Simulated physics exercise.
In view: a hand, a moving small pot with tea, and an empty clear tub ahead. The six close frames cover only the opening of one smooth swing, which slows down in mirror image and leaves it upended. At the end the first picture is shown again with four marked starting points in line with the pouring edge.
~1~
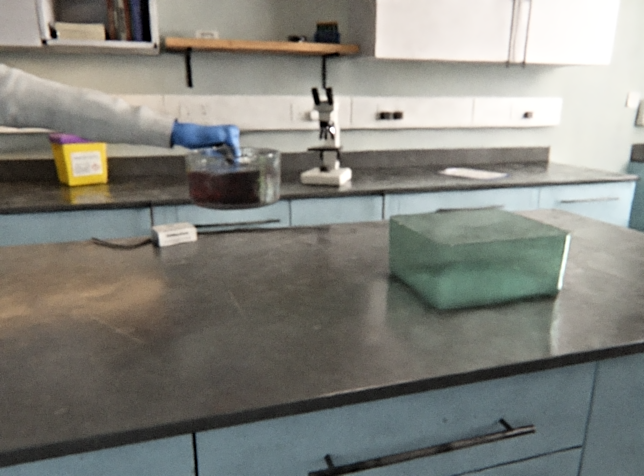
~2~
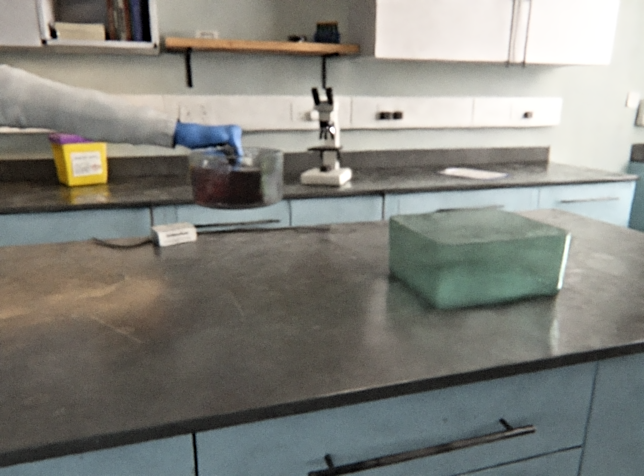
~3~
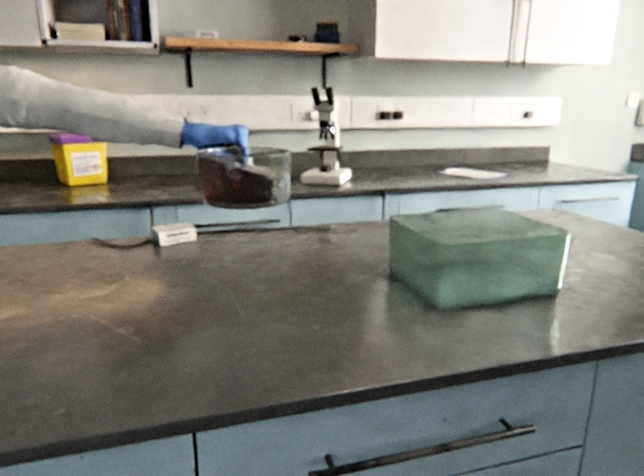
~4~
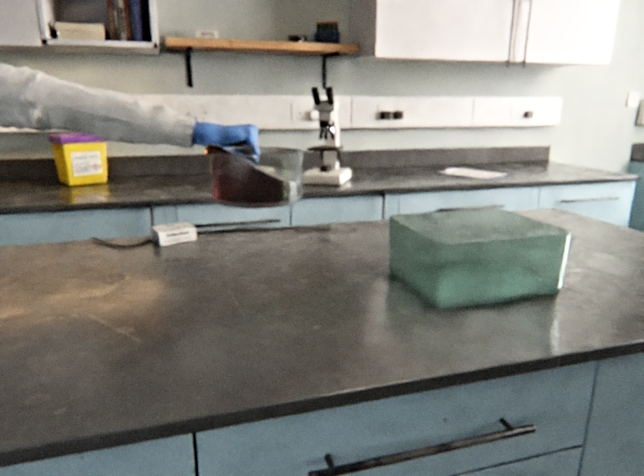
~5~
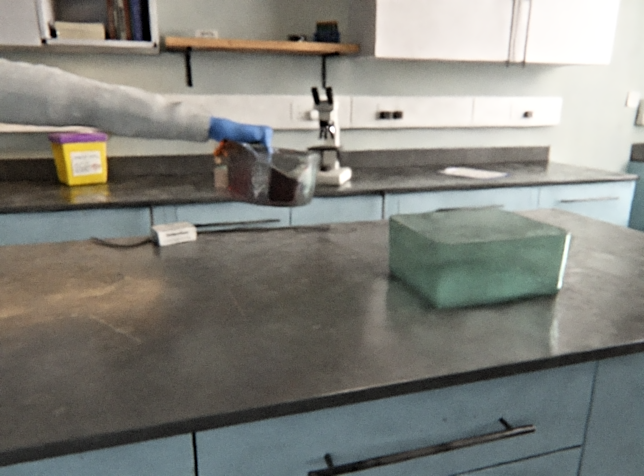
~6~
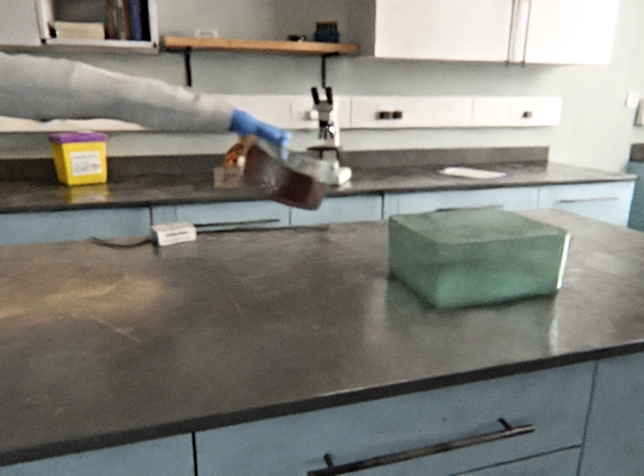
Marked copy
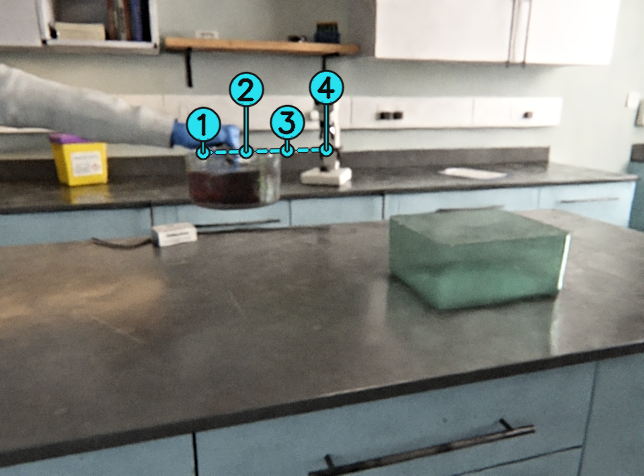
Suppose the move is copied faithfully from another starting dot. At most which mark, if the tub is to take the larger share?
I would pick dot 4.
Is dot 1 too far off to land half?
Yes.
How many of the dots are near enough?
One of them.
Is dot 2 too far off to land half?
Yes, it does.
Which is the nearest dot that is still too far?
It is 3.
On the marked copy, 1 at (203, 152); 2 at (246, 151); 3 at (287, 150); 4 at (326, 149).
With 1, about 0 % lands in the tub, 100 % falls short.
With 2, about 0 % lands in the tub, 99 % falls short.
With 3, about 31 % lands in the tub, 64 % falls short and 5 % goes beside or beyond.
With 4, about 68 % lands in the tub, 25 % falls short and 7 % goes beside or beyond.
